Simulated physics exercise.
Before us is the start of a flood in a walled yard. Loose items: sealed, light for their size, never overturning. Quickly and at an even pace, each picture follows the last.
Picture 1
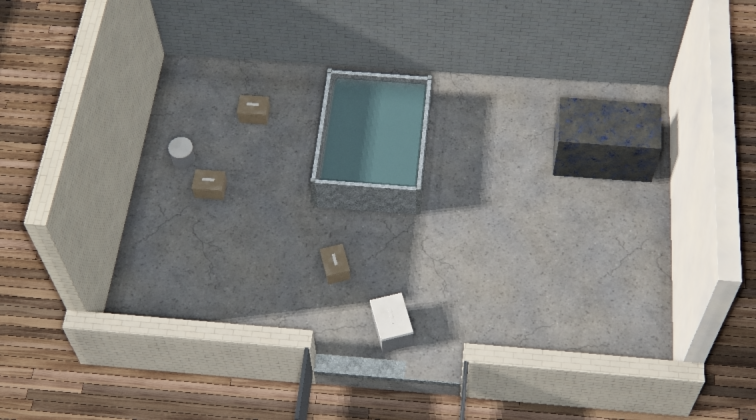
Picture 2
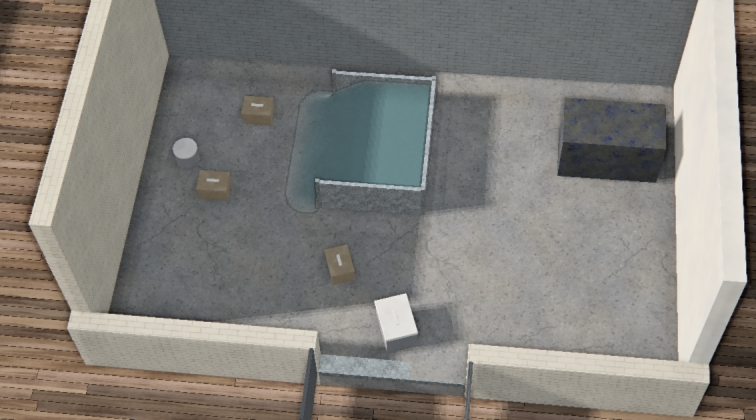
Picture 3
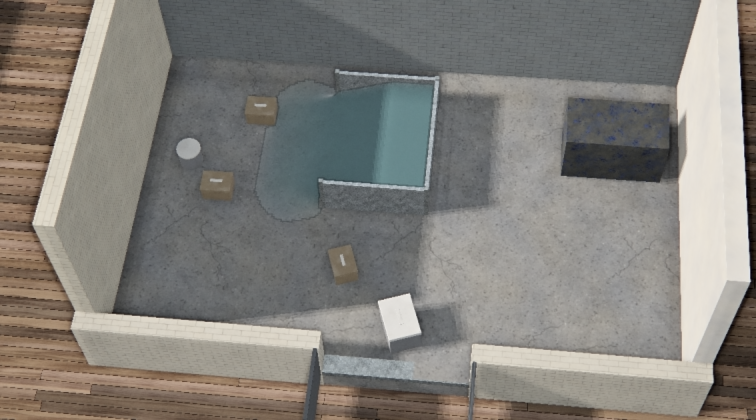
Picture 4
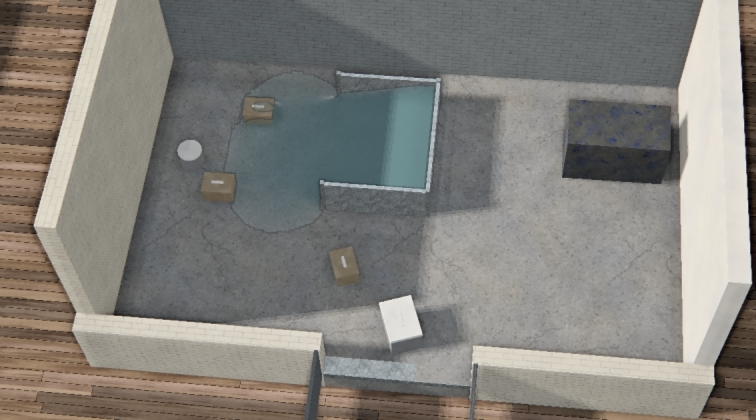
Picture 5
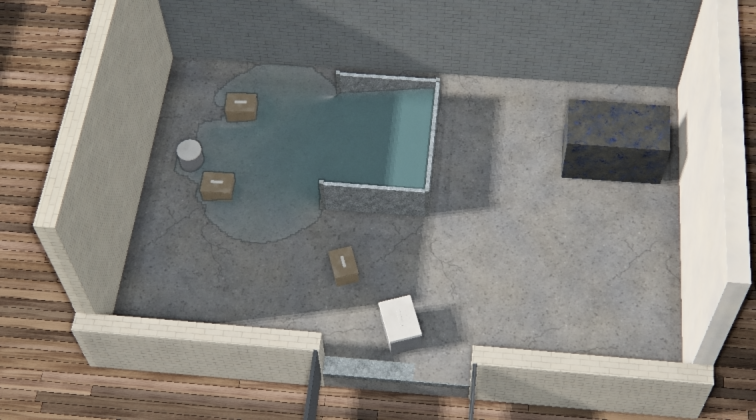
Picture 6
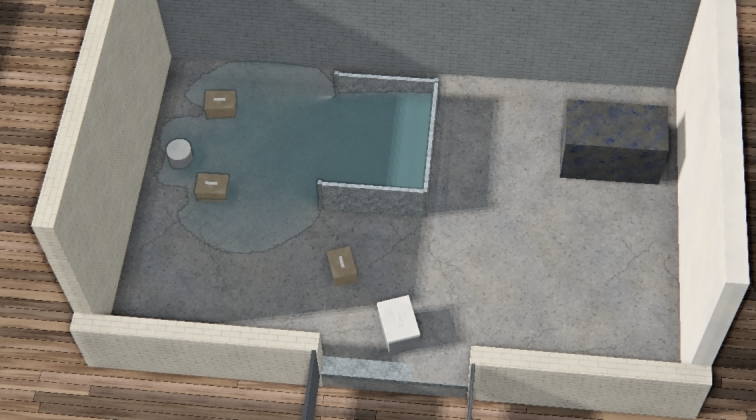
In a walled yard, water spreads left from an open-sided tank and shifts small brown boxes.
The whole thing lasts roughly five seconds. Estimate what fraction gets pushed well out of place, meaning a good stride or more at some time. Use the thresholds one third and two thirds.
I'd put it between one third and two thirds.
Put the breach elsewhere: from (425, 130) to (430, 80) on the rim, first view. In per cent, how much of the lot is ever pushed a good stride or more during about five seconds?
Roughly 0 in a hundred.
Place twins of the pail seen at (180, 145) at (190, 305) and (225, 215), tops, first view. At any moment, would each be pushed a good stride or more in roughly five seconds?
Travels that far, then travels that far.
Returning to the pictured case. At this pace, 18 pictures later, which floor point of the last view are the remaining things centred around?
On the floor of the last picture, roughly (287, 261).
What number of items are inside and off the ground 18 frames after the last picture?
Count: 3.
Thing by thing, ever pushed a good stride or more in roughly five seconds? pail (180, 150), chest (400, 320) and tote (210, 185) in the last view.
The first comes out driven that far, the second not so far, the last driven that far.
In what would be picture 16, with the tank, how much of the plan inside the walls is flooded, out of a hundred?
Around 35 percent.
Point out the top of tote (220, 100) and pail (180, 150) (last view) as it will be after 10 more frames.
Expect them at roughly (227, 75) and roughly (158, 182).
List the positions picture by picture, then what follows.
A tote at (253, 105), on the bottom; a pail at (181, 147) rests on the ground; 0 of 5 have shifted, in the first picture.
A tote at (257, 105), on the bottom; a pail at (185, 148), on the bottom; 0 of 5 have shifted, in the second picture.
A tote at (261, 106), on the bottom; a pail at (188, 148) rests on the ground; 0 of 5 have shifted, in the third picture.
A tote at (258, 107) rests on the ground, close to its start; a pail at (190, 150), on the bottom; 1 of 5 have shifted, in the fourth picture.
A tote at (241, 102), on the bottom, close to its start; a pail at (189, 150), on the bottom; 1 of 5 have shifted, in the fifth picture.
A tote at (220, 100), on the bottom, a stride from its start; a pail at (179, 149) rests on the ground, close to its start; 3 of 5 have shifted, in the sixth picture.
A moment on, 2 of 5 are well off their spots; 1 afloat.
Next, 3 of 5 are well off their spots; 3 afloat.
Later, 3 of 5 are well off their spots; 3 afloat.
In the end, 3 of 5 are well off their spots, and 3 have been at some point; 2 afloat.
